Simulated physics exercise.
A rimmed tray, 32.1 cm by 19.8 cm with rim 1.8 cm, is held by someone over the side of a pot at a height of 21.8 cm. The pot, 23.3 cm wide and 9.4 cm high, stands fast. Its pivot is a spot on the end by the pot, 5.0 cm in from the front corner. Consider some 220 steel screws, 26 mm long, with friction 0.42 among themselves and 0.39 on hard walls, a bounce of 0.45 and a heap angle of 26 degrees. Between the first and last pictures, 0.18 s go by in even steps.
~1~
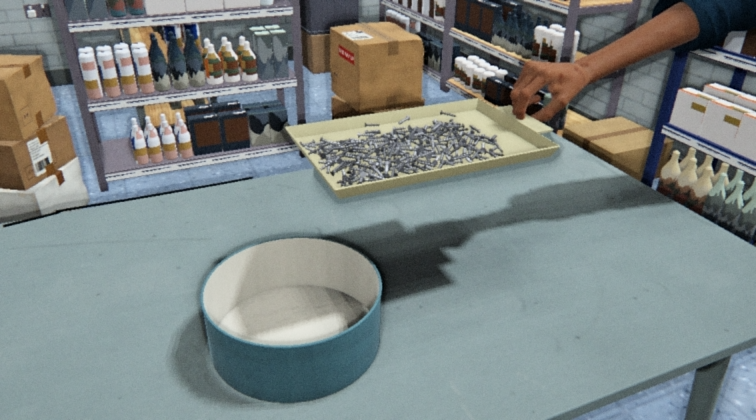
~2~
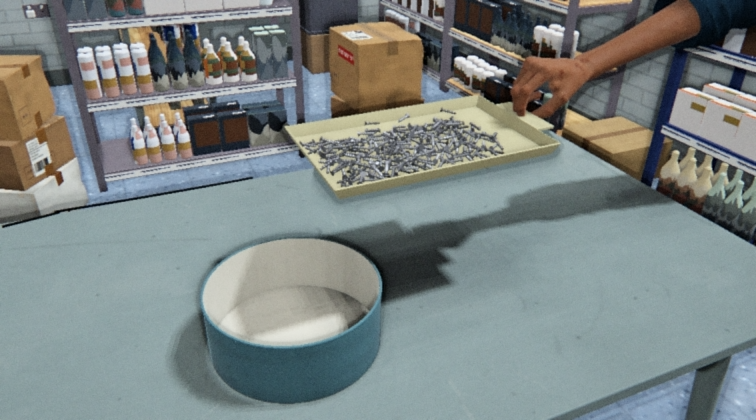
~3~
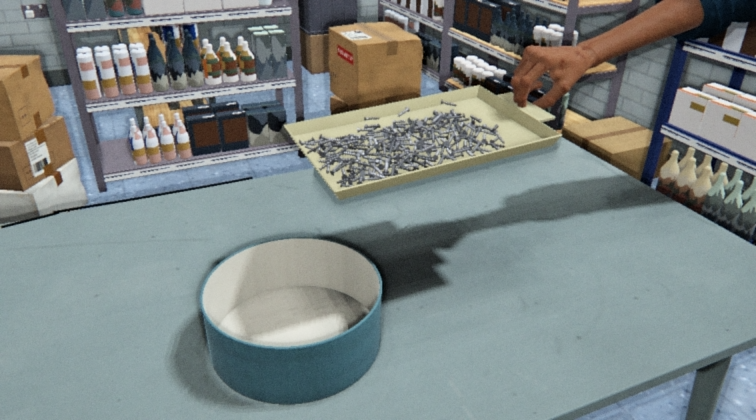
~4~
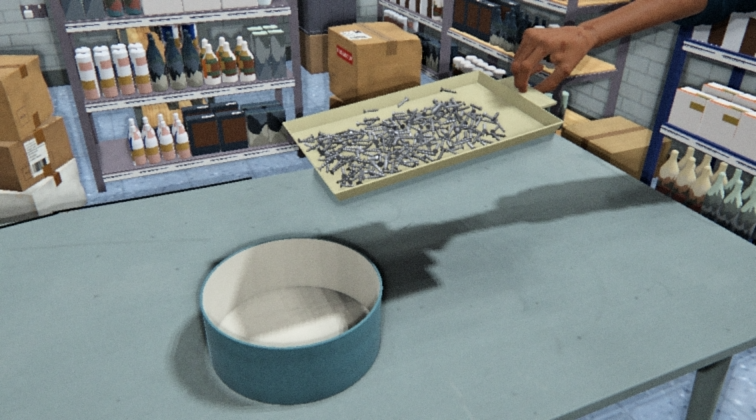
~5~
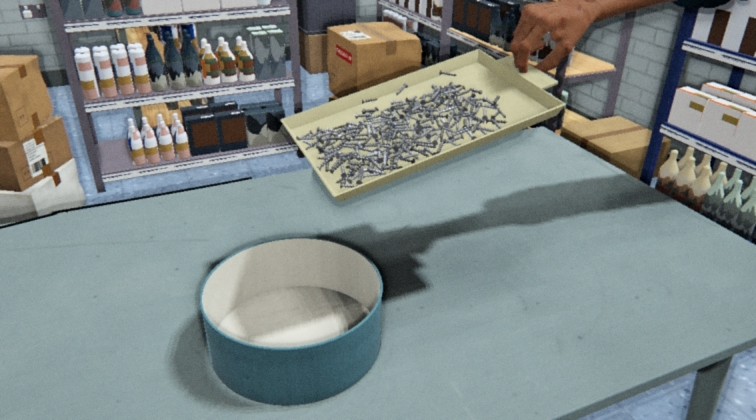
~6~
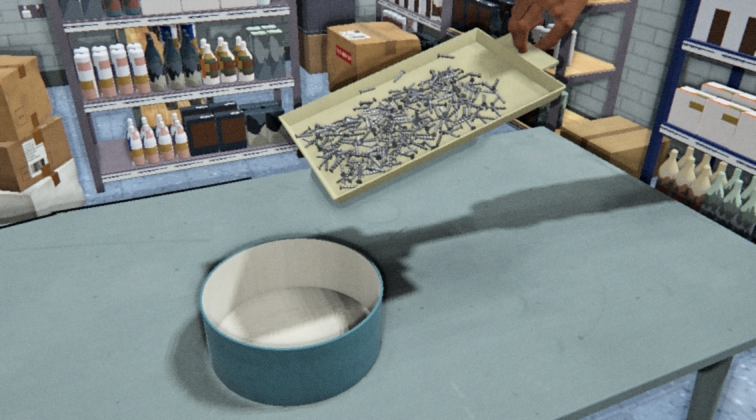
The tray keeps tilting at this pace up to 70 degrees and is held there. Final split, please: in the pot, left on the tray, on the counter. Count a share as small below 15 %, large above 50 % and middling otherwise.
Pot: Large. Tray: Small. Counter: Small.
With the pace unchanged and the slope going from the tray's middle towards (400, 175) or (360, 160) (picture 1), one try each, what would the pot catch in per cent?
That would be close to 80 per cent, then close to 80 per cent.
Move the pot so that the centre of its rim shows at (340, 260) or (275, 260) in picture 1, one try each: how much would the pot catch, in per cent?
Around 55 per cent, then around 70 per cent.
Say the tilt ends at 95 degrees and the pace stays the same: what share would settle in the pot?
I'd say close to 100 percent.
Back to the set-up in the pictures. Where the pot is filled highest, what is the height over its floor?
Roughly 2.5 centimetres.
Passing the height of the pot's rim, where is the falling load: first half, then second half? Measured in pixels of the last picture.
At about (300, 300), then at (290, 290).
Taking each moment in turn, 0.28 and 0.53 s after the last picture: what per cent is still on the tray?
100 then 5.
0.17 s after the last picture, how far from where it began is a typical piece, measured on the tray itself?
2 cm.
Then, 0.17 s after the last picture, tilt 47 degrees; the tray holds 100 %, the pot 0 %.
Then, 0.28 s after the last picture, tilt 64 degrees; the tray holds 100 %, the pot 0 %.
Then, 0.53 s after the last picture, tilt 70 degrees; the tray holds 5 %, the pot 80 %.
In the end, pot 100 %, tray 0 %, counter 0 %.
